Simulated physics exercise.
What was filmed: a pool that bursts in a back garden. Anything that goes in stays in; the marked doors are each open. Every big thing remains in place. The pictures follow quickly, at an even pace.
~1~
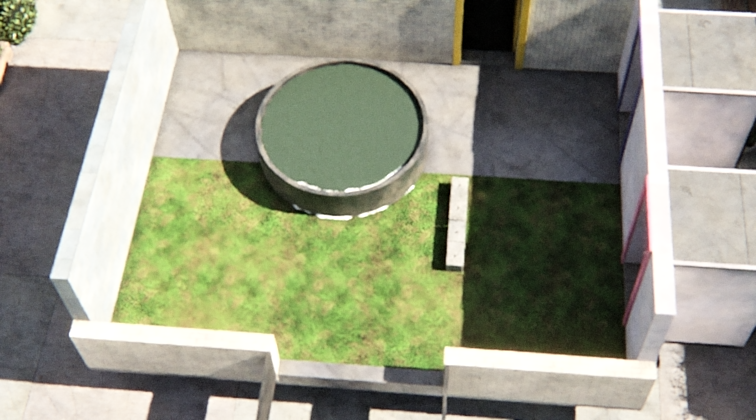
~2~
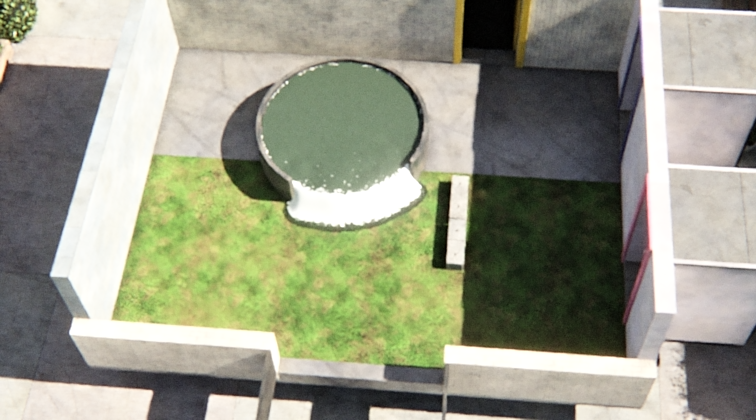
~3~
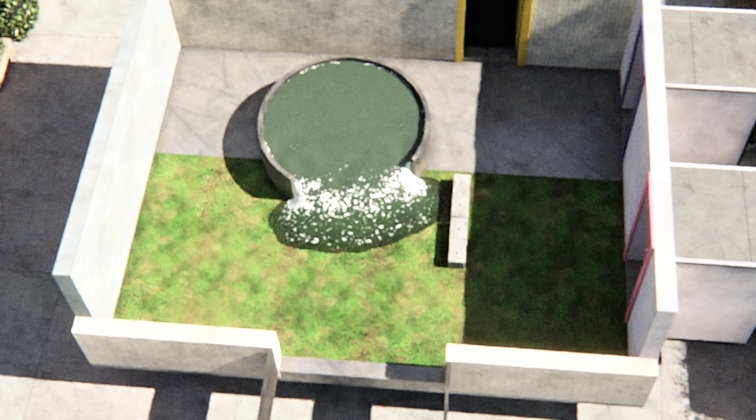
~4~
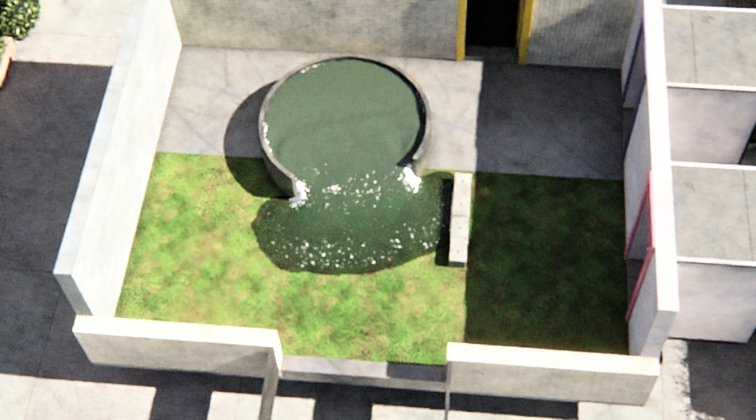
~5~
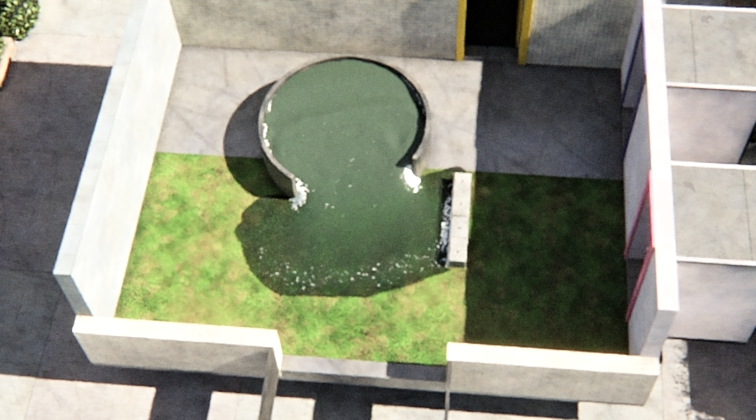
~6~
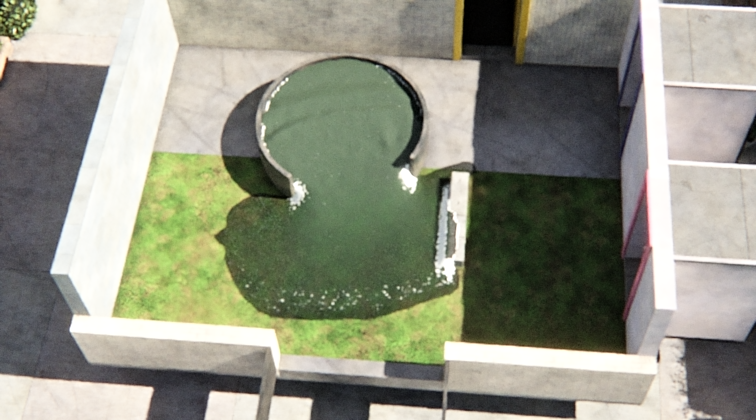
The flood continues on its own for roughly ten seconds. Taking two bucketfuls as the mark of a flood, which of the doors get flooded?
The pink door stays below the mark, the blue door stays below the mark, the yellow door stays below the mark.
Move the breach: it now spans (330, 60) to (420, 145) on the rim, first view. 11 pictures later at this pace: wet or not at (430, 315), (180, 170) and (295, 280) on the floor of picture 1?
The three spots, in order, are spared, spared and spared.
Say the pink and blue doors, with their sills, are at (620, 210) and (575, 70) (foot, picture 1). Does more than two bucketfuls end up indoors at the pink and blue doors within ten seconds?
Well, the pink door comes up short, and the blue door comes up short as well.
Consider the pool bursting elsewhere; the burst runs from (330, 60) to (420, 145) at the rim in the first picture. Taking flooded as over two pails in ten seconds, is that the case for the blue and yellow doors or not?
Looking at both, I'd say the blue door crosses the line and the yellow door crosses the line.
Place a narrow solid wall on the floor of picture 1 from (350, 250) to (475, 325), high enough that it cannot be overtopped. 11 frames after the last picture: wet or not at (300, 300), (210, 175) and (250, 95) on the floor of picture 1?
The first spot is swamped, the second untouched, the third untouched.
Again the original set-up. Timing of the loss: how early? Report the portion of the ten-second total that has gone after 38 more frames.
Approximately 80 in a hundred, I think.
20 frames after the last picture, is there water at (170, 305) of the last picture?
At that place: Awash.
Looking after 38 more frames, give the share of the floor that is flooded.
I'd say 60 per cent.
A moment on, water covers 30 % of the floor; the pink door not reached, the blue door not reached, the yellow door not reached.
Next, water covers 35 % of the floor; the pink door not reached, the blue door not reached, the yellow door not reached.
Then, water covers 45 % of the floor; the pink door not reached, the blue door not reached, the yellow door not reached.
Later, water covers 60 % of the floor; the pink door wet at the sill, nothing in, the blue door not reached, the yellow door wet at the sill, nothing in.
In the end, water covers 85 % of the floor; the pink door wet at the sill, nothing in, the blue door wet at the sill, nothing in, the yellow door wet at the sill, nothing in.
